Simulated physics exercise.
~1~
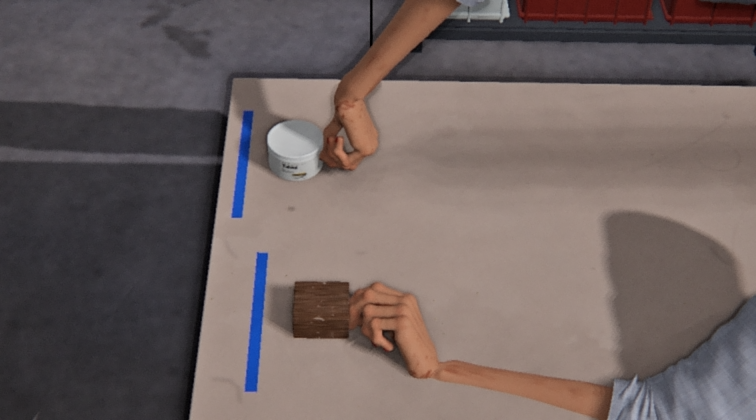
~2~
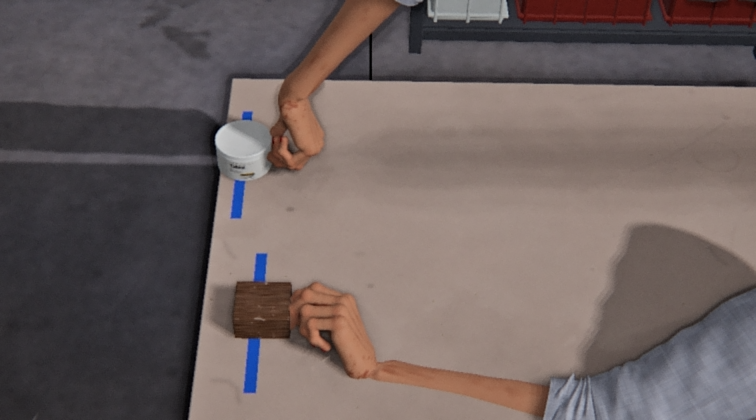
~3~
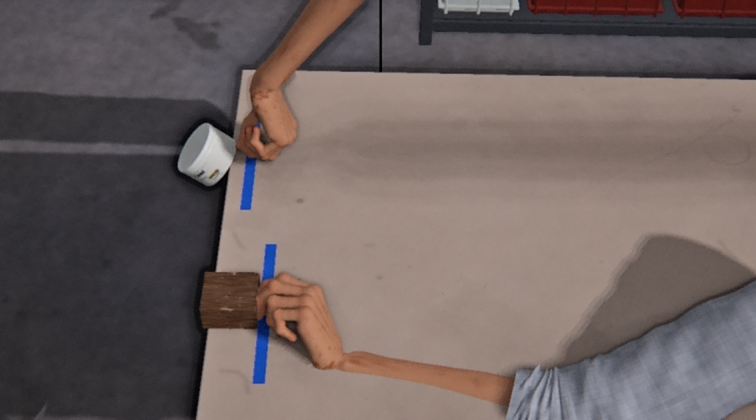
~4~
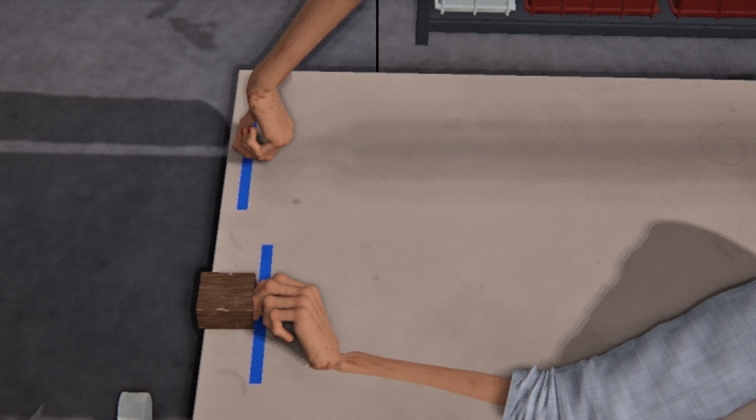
A white tub and a brown wooden block slide left across a pale tabletop, each pushed by the fingertips of a hand, toward two strips of blue tape near the table's end. Both pass onto the tape, the tub already reaching the edge. The hands push on a little farther, and the tub tilts outward over the side while the block comes to jut slightly past the edge. The tub then drops away and is last seen low down beside the table, over the grey floor. The block stays on the tabletop, fingers still resting behind it.
